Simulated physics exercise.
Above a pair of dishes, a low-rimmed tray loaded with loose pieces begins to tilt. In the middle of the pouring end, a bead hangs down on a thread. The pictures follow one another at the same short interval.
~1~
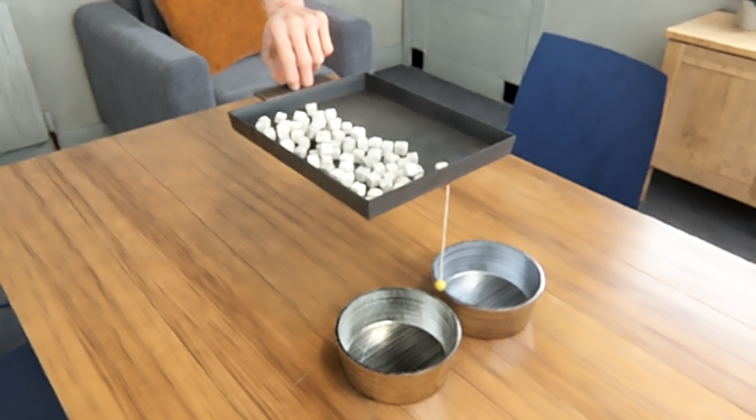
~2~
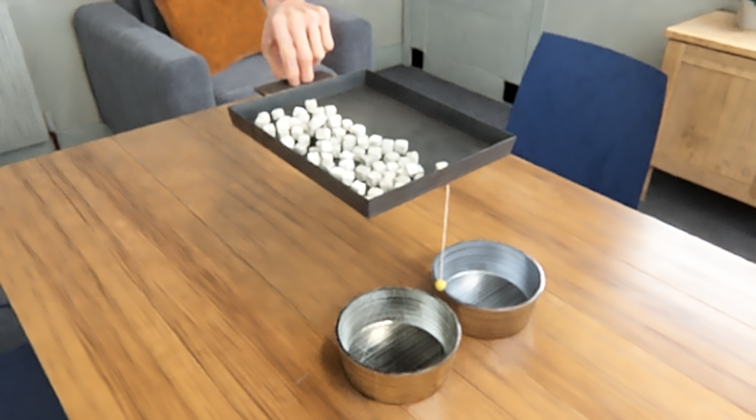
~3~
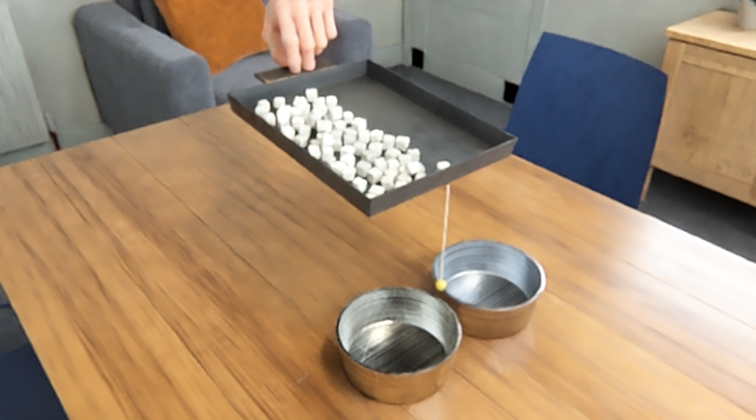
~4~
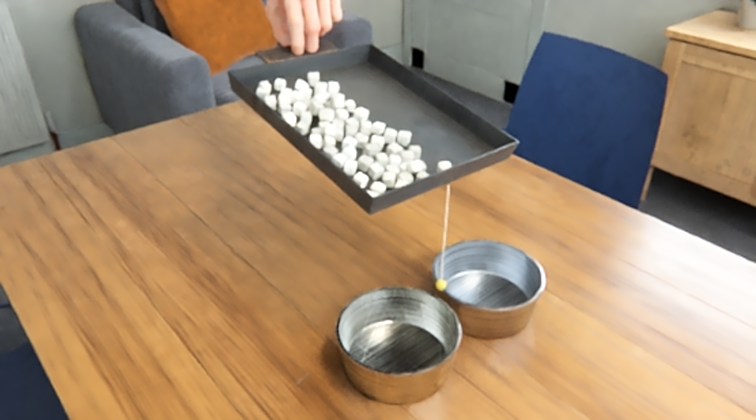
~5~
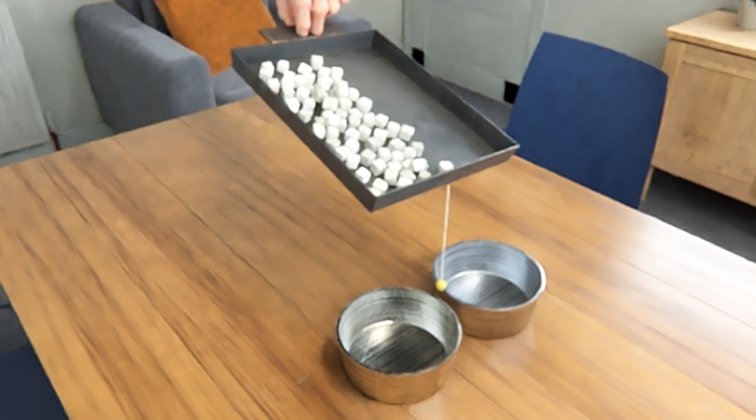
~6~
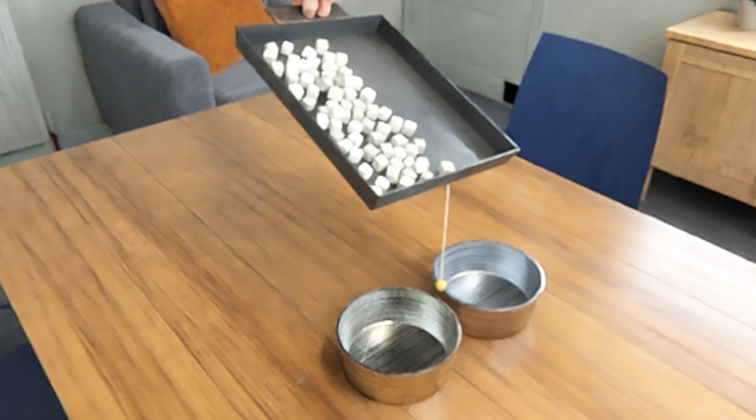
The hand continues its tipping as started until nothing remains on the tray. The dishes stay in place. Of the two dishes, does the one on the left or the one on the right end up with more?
The fuller one at the end is the dish on the right, no doubt.
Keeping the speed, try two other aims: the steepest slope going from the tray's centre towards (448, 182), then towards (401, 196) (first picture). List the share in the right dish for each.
Roughly 20 percent first and 0 percent second.
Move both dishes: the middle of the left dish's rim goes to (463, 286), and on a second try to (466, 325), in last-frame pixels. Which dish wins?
The dish to the left, then the dish to the left.
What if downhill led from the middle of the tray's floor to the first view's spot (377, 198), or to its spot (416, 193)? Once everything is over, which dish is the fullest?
Results - the dish on the left side first, the dish on the left side second.
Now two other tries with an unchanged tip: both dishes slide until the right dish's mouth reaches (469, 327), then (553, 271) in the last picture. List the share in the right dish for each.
Trial 1: 50 percent; trial 2: 20 percent.
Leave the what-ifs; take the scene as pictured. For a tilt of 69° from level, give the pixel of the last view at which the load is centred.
The load is centred about (448, 147).
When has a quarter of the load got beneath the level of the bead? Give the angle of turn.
120°.
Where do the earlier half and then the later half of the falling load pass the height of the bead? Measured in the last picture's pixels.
I'd place the first part at (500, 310) and the rest at (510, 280).
Just after the last frame, tray tipped steeply; every one on the tray.
A moment on, tray tipped past a quarter turn; roughly two thirds on the tray; about a tenth in the right dish; just a few outside both; roughly a quarter in the air.
Further on, tray tipped past a quarter turn; roughly a third in the right dish; roughly two thirds outside both.
When it is over, tray tipped past a quarter turn; not one in the left dish; roughly a third in the right dish; roughly two thirds outside both.
